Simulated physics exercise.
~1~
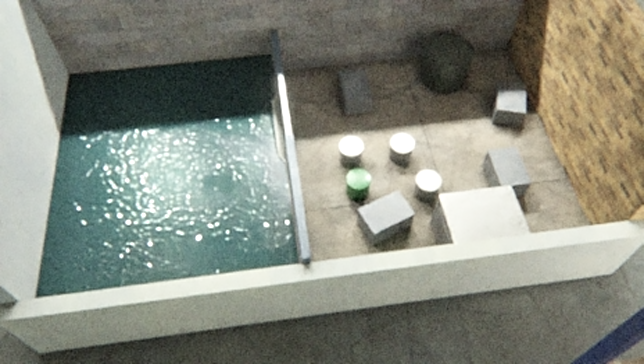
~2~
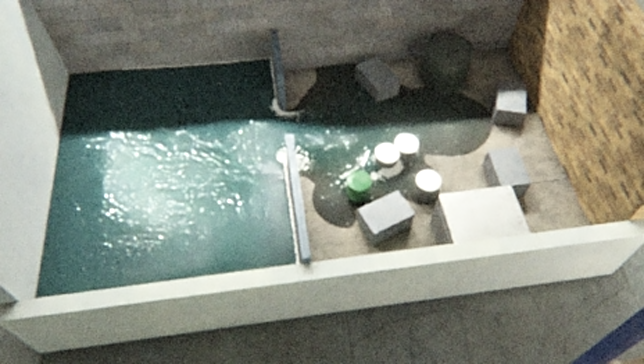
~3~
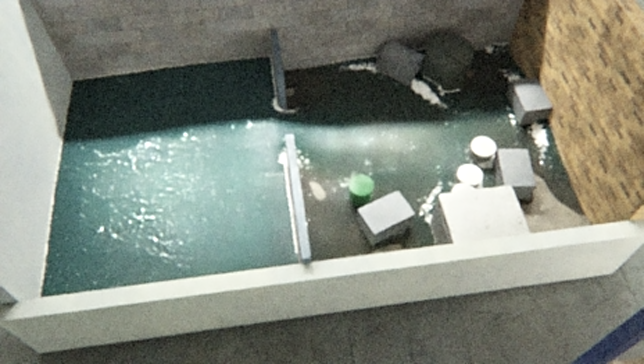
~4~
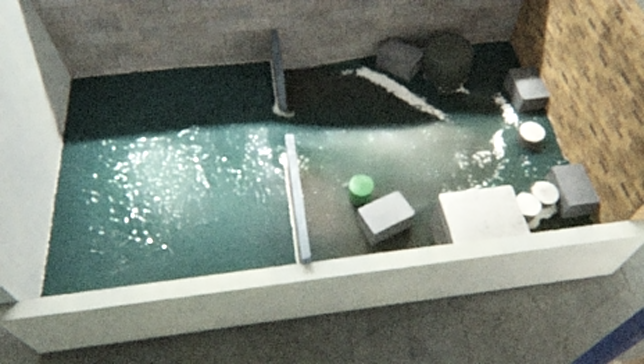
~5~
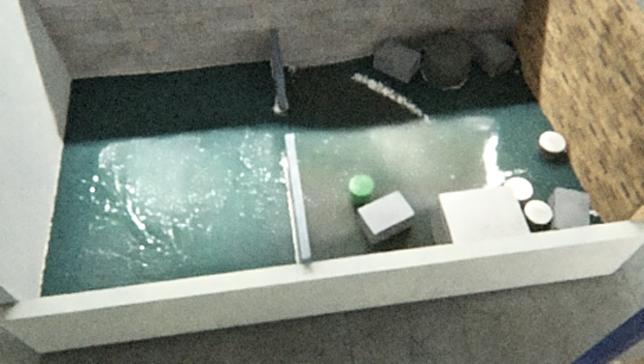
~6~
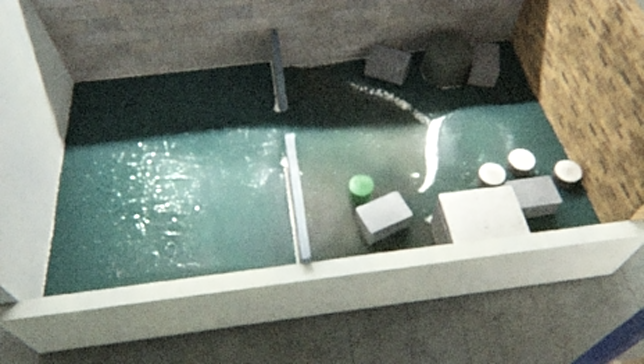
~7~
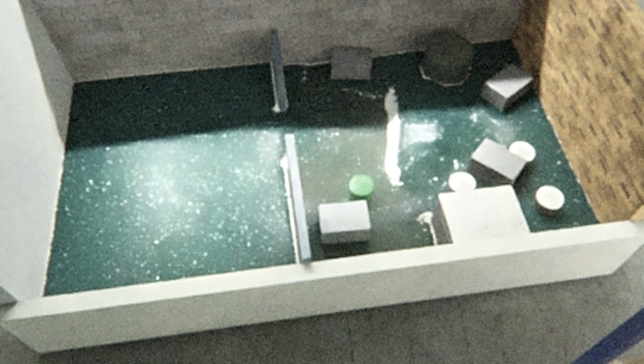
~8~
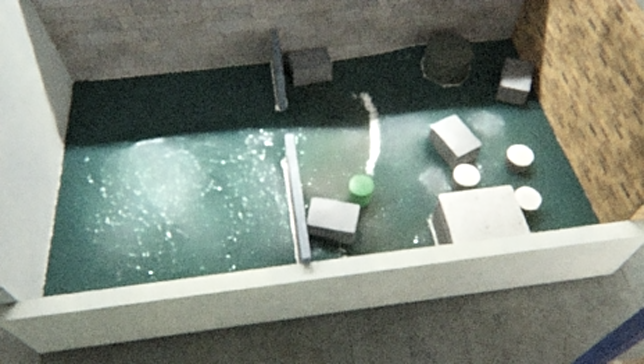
Water pours through a gap and floods the right room, leaving crates and pails drifting.
